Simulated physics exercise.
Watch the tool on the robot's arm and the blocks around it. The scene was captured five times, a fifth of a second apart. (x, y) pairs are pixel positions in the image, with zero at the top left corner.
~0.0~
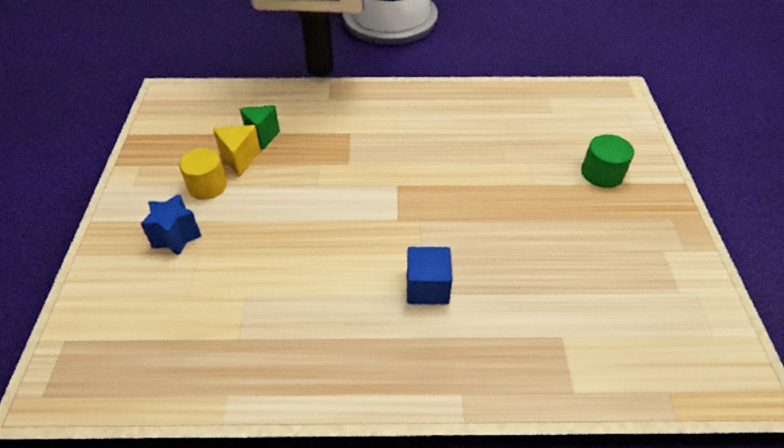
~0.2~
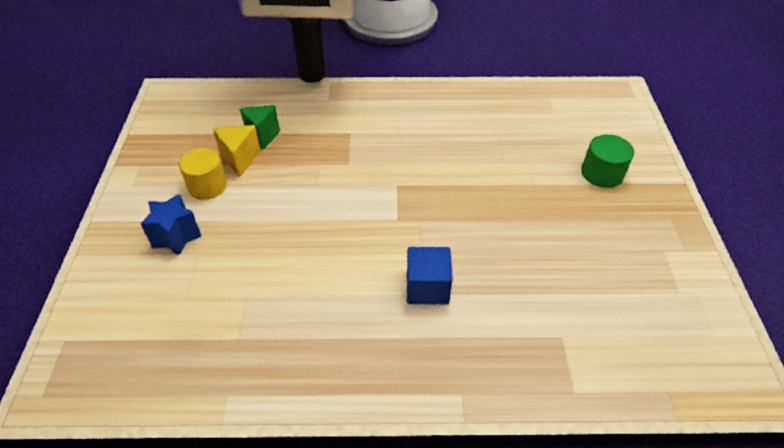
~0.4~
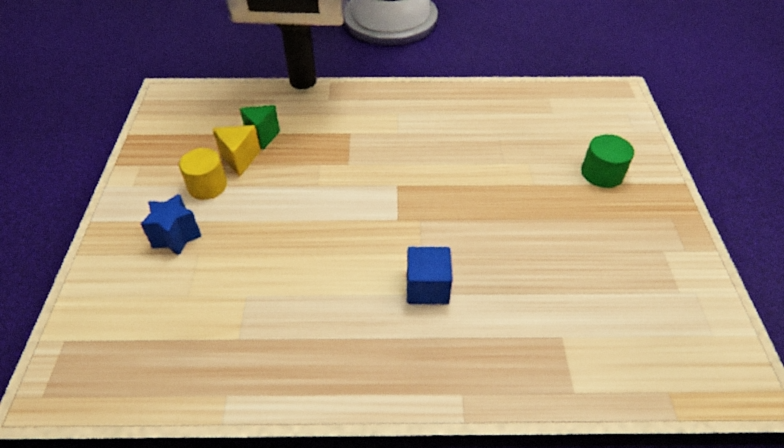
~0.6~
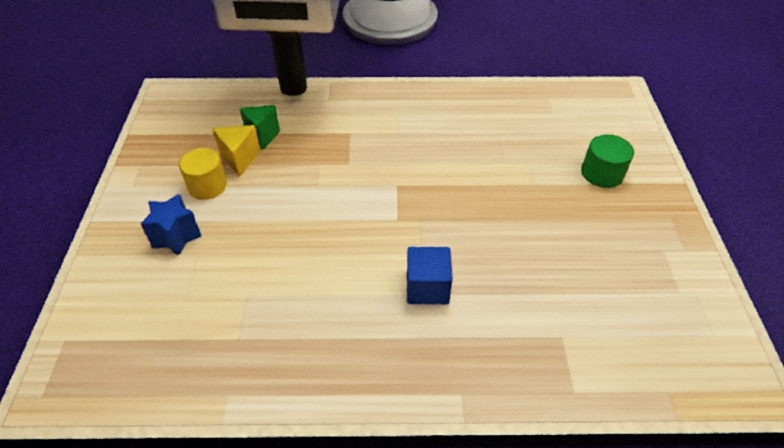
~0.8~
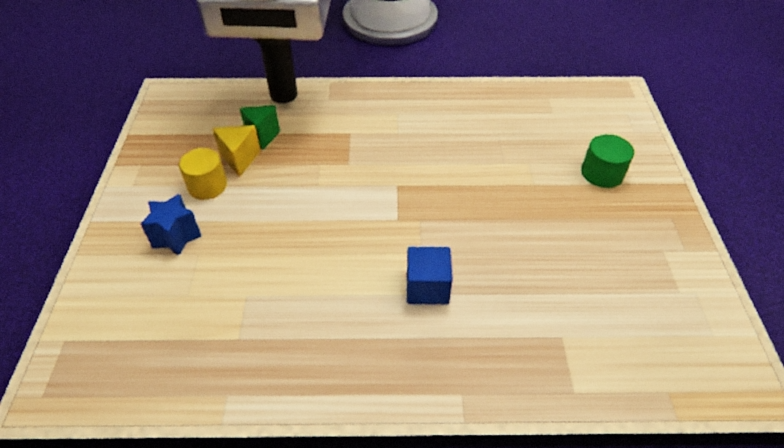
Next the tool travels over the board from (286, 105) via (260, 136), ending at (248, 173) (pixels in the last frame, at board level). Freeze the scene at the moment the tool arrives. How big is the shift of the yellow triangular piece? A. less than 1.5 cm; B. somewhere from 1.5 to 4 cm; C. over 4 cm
I'll go with C - over 4 cm.
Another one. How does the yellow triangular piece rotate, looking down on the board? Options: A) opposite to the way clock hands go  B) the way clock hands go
B (the way clock hands go)
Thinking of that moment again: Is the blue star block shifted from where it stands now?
I believe not.
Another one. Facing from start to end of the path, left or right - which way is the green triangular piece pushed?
It goes toward the left-hand side.
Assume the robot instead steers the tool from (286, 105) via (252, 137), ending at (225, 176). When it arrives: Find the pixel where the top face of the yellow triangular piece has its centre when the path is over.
Expect it around (232, 168).
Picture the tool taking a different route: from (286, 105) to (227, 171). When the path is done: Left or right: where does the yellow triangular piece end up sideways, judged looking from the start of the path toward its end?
Moves left.
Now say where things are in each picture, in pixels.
In the first frame, lower end of the tool at (321, 69), tops of blocks, blue star block at (165, 211), yellow cylinder at (199, 161), yellow triangular piece at (233, 135), green triangular piece at (257, 112).
In the second frame, tool at (312, 75), blocks as before.
In the third frame, tool at (303, 82), blocks as before.
In the fourth frame, tool at (294, 88), blocks as before.
In the fifth frame, tool at (284, 95), blue star block at (165, 211), yellow cylinder at (199, 161), yellow triangular piece at (233, 135), green triangular piece at (257, 112).
On the path given first. One third of the way, tool at (264, 116); green triangular piece at (255, 117).
Two thirds of the way, tool at (253, 139); yellow cylinder at (195, 162); yellow triangular piece at (236, 148), turned 45° clockwise; green triangular piece at (261, 138).
At the end, tool at (245, 163); blue star block not moved; yellow cylinder at (195, 162); yellow triangular piece at (226, 169), turned 45° clockwise; green triangular piece at (263, 158), turned 45° anticlockwise.
